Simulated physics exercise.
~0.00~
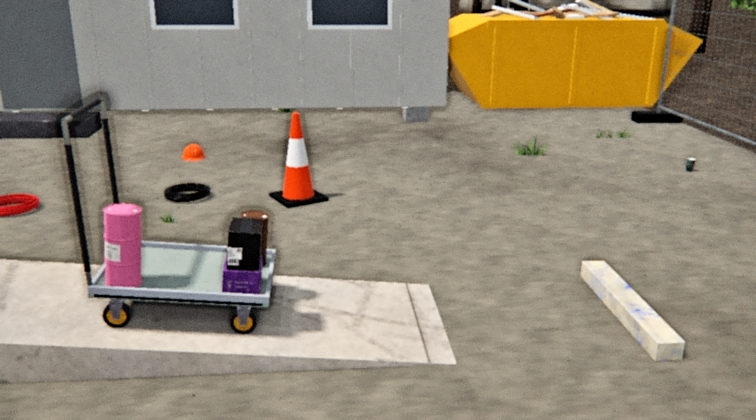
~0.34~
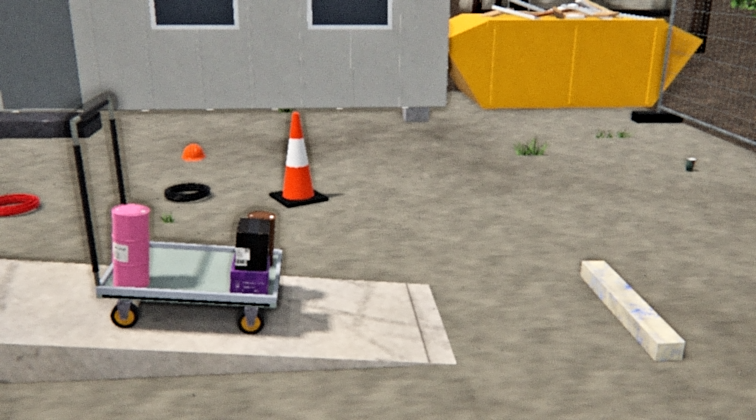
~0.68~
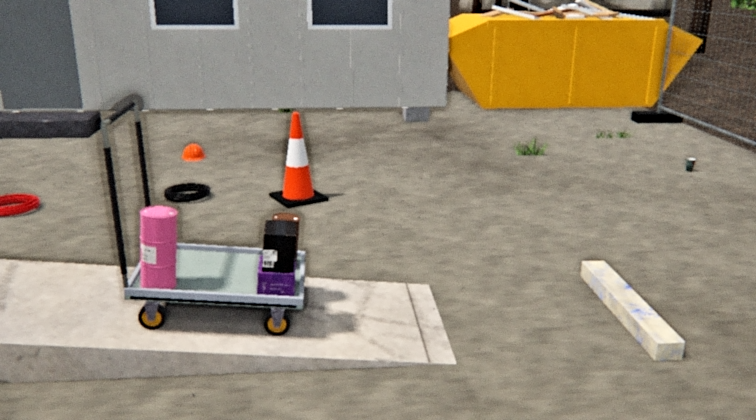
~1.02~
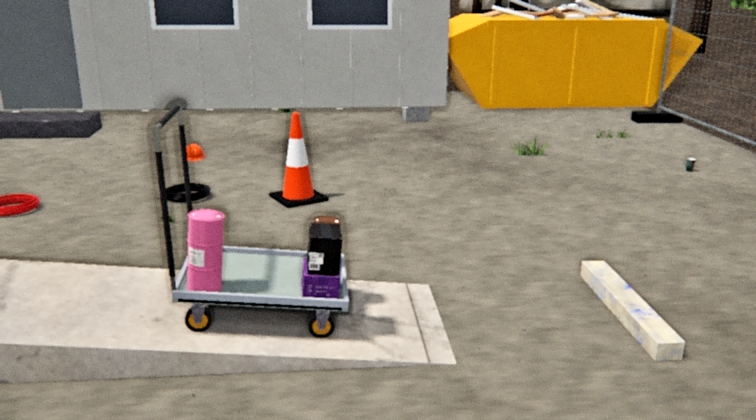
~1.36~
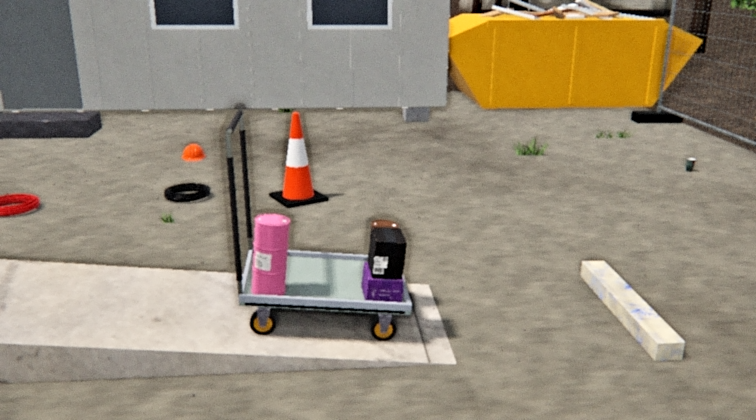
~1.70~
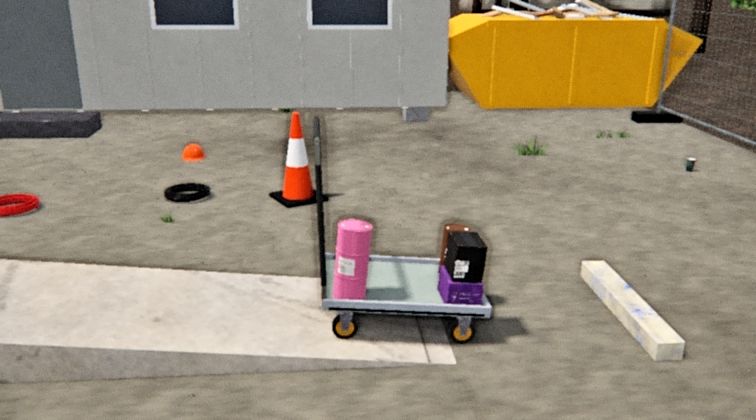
A flat trolley carrying a pink canister, a purple box and dark containers rolling rightward down a pale ramp, gathering speed.
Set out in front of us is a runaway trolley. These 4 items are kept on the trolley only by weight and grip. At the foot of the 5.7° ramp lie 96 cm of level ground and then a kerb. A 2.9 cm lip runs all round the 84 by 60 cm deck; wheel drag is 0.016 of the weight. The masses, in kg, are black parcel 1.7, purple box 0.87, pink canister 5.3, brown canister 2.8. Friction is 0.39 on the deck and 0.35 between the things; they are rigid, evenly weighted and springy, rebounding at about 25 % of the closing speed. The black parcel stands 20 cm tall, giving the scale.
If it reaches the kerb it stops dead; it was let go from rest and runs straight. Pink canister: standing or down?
Watch it hold its stance.
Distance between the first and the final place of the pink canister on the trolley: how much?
I'd put it at about 22 centimetres.
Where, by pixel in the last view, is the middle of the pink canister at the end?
It stops at about (558, 264).
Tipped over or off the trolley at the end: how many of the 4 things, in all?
That makes 2.
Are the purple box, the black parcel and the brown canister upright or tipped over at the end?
In the last frame the purple box remains up, the black parcel does not stay up and the brown canister does not stay up.
After 2.40 s, trolley at the kerb; pink canister moved 11 cm near (536, 265); brown canister 23° off its base; black parcel 4° off its base.
After 2.60 s, trolley at the kerb; black parcel and brown canister now off the trolley; pink canister moved 22 cm near (558, 264); purple box moved 2 cm.
After 2.90 s, trolley at the kerb; pink canister moved 23 cm near (558, 264); purple box moved 2 cm.
In the end (3.2 s), off the trolley and tipped over, black parcel and brown canister; not toppled but over 10 cm from the start, pink canister; purple box under 10 cm from the start. At the end, from the last picture's camera, pink canister near (558, 264).
